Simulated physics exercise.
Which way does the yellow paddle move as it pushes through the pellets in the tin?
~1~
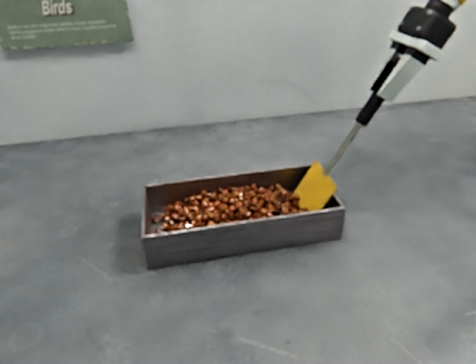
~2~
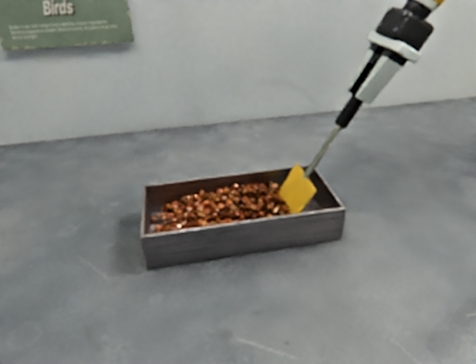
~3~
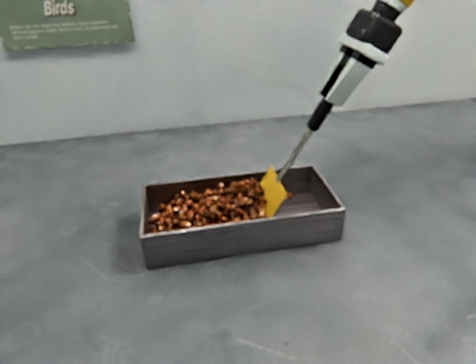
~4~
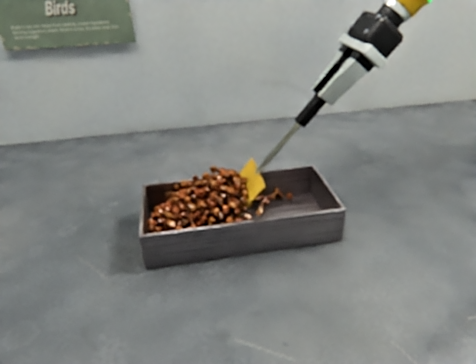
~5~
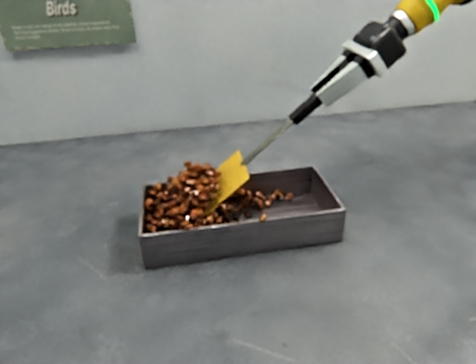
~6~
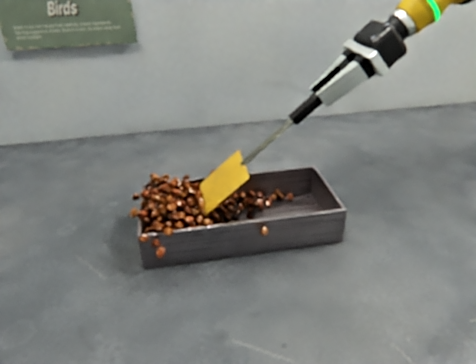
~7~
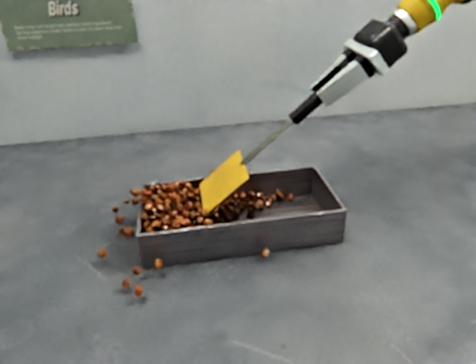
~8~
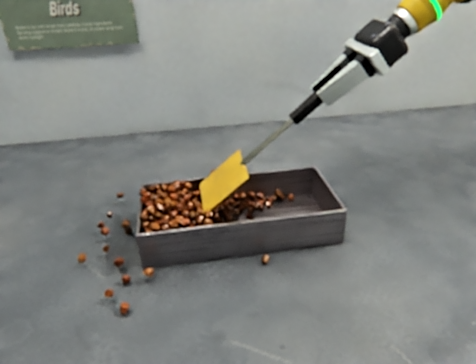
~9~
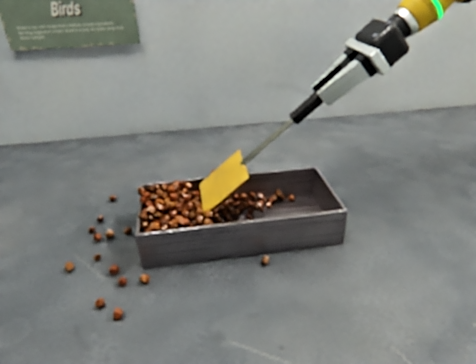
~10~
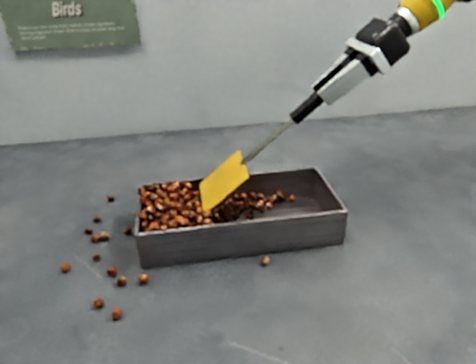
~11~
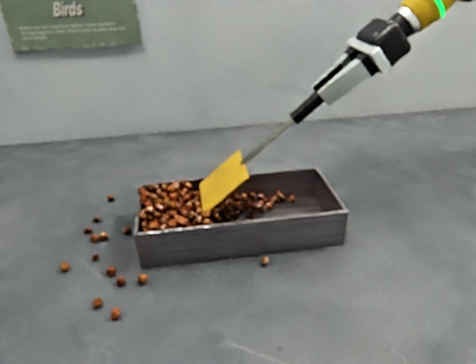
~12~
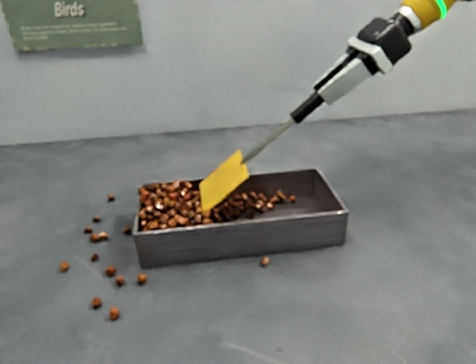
The paddle moves to the left, pushing the pellets toward the left end of the tin.
